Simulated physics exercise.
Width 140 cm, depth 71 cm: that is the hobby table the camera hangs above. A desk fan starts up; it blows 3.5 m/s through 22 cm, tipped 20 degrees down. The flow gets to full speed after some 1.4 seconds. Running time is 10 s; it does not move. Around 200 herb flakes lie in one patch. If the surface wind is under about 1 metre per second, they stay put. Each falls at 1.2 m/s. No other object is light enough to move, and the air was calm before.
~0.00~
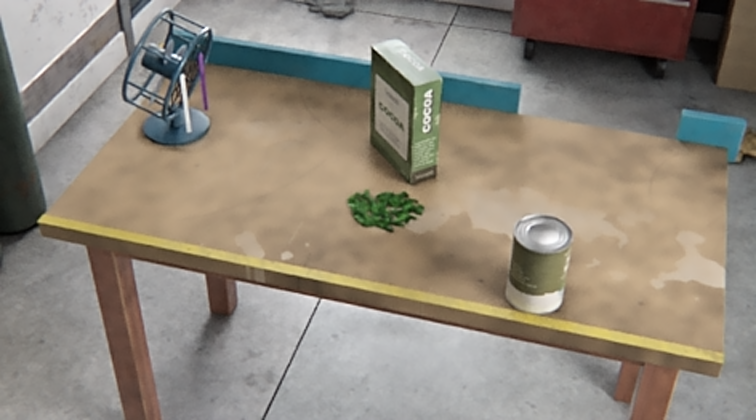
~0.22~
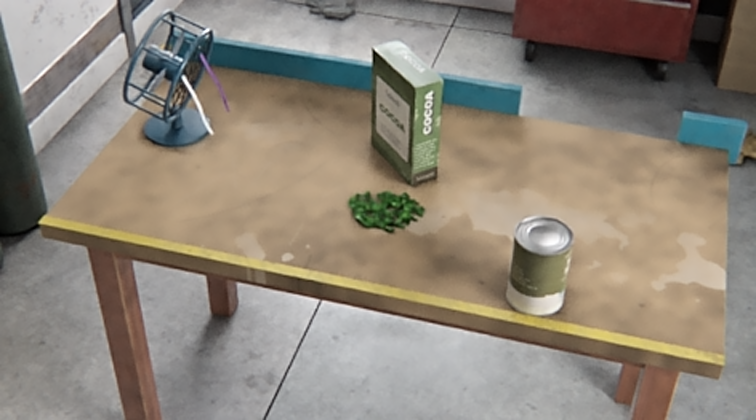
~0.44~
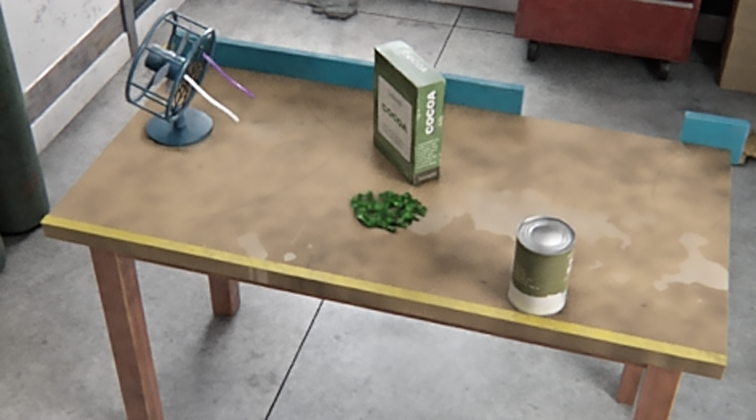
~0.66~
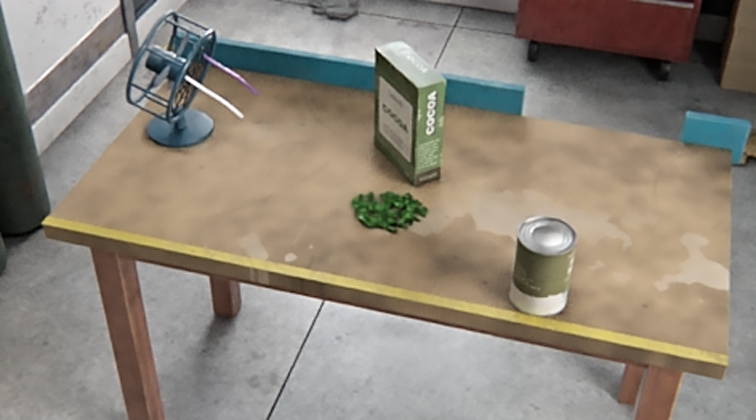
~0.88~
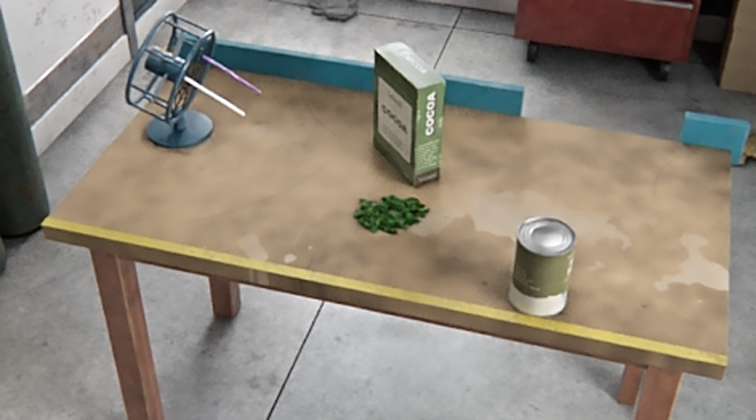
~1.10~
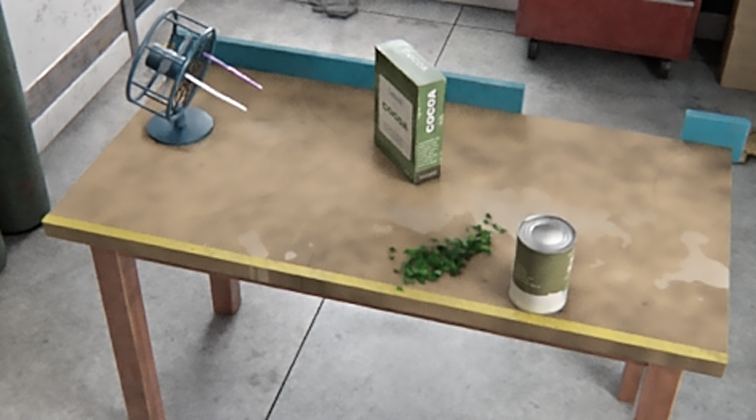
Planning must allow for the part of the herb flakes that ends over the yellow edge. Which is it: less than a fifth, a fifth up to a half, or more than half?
More than half.
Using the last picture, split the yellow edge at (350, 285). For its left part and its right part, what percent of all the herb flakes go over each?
Estimate: Left ~ 0 %; right ~ 70 %.
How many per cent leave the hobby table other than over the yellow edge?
20 %.
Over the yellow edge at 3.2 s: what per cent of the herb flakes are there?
The share is about 70 percent.
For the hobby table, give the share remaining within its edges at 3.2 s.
Share at that time: Some 15 %.
After 2.0 s, 14 % are on the move or not yet settled, 73 % are over the yellow edge.
After 3.2 s, 10 % are on the move or not yet settled, 73 % are over the yellow edge.
After 5.5 s, 5 % are on the move or not yet settled, 73 % are over the yellow edge.
After 10.0 s, at the end, 73 % are over the yellow edge.
